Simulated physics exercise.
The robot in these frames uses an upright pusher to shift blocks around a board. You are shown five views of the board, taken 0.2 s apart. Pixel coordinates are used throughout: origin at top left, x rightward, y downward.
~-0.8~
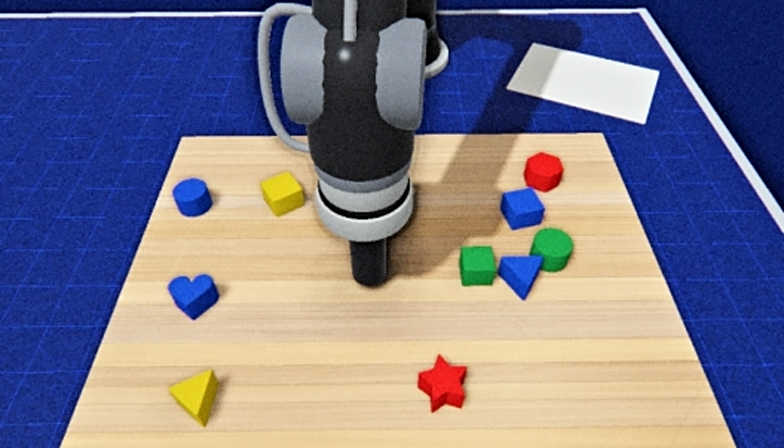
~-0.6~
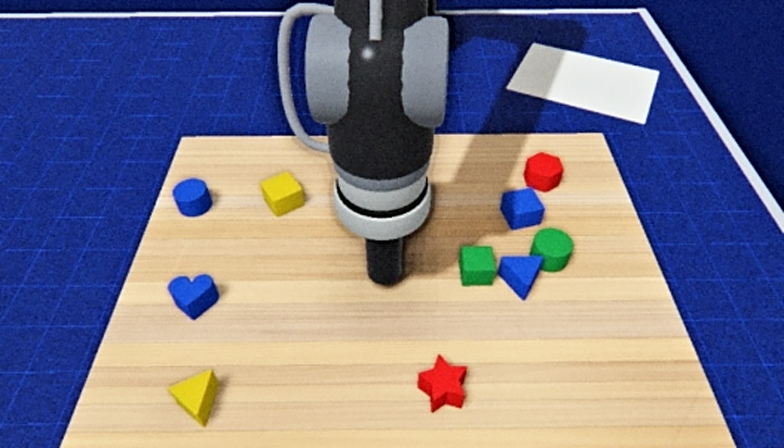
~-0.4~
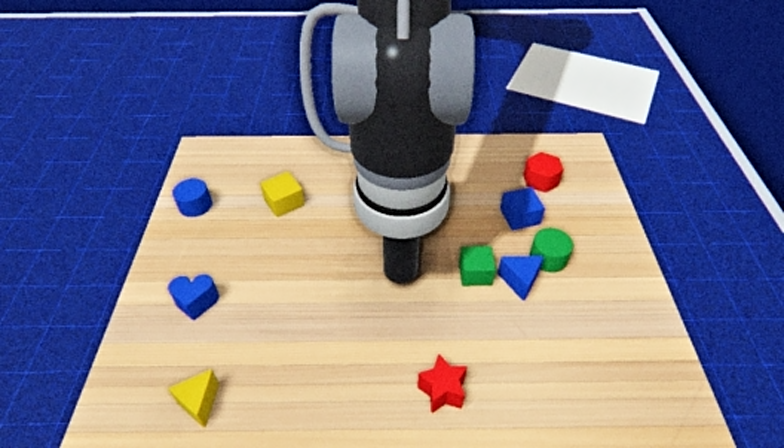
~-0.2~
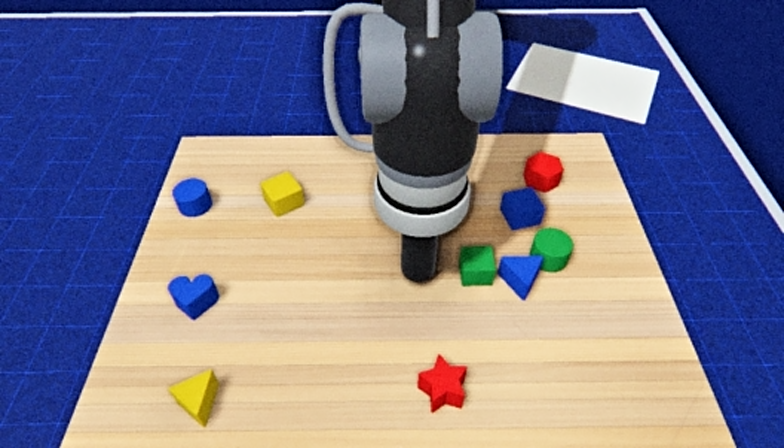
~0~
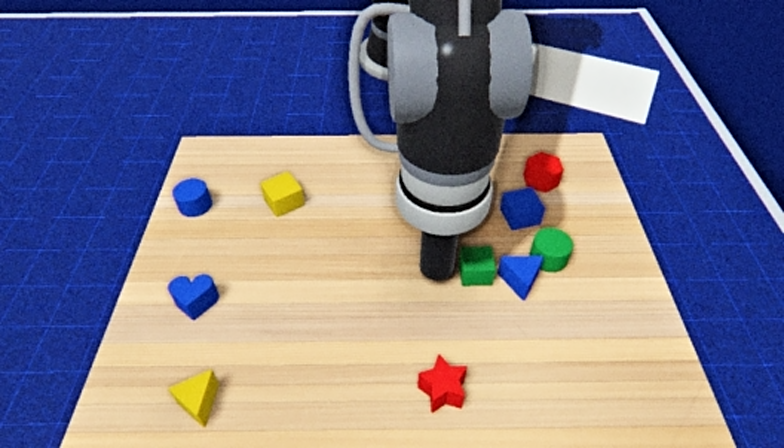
A pale wooden board lies on a blue floor marked with thin grid lines, seen from above at an angle by a still camera. Blue and yellow blocks sit at left, a red star near the front, and red, blue and green blocks cluster at right, with a white panel behind. The robot's dark upright pusher slides steadily rightward from mid-board to beside the green square block, while every block stays still.
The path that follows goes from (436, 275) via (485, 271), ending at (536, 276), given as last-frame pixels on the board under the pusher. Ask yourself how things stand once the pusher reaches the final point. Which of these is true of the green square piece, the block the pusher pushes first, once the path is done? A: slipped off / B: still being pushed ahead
The one that fits is B, still being pushed ahead.
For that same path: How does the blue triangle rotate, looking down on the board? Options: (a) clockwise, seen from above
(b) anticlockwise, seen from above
The one that fits is a, clockwise, seen from above.
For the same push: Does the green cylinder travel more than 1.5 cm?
Yes.
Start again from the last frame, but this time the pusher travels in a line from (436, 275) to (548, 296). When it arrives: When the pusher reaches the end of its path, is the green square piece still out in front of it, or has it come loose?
Most likely the green square piece slides off.
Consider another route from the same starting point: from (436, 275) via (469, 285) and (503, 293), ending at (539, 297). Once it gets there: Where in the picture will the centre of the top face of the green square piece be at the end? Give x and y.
At pixel (517, 251).
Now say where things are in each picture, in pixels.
In the first frame, tip of the pusher at (369, 273), middles of tops, green square piece at (479, 257), blue triangle at (524, 265), blue square piece at (524, 200), green cylinder at (554, 241).
In the second frame, pusher at (384, 272), nothing pushed.
In the third frame, pusher at (400, 270), nothing pushed.
In the fourth frame, pusher at (418, 269), nothing pushed.
In the fifth frame, pusher at (436, 267), green square piece at (479, 257), blue triangle at (524, 265), blue square piece at (524, 200), green cylinder at (554, 241).
What follows on the original path. One third of the way, pusher at (469, 262); green square piece at (504, 254); blue triangle at (537, 266), turned 30° clockwise.
Two thirds of the way, pusher at (504, 265); green square piece at (539, 259); blue triangle at (571, 274), turned 40° clockwise; green cylinder at (568, 239).
At the end, pusher at (538, 268); green square piece at (576, 265), turned 25° clockwise; blue triangle at (605, 284), turned 55° clockwise; blue square piece unmoved; green cylinder at (574, 237).
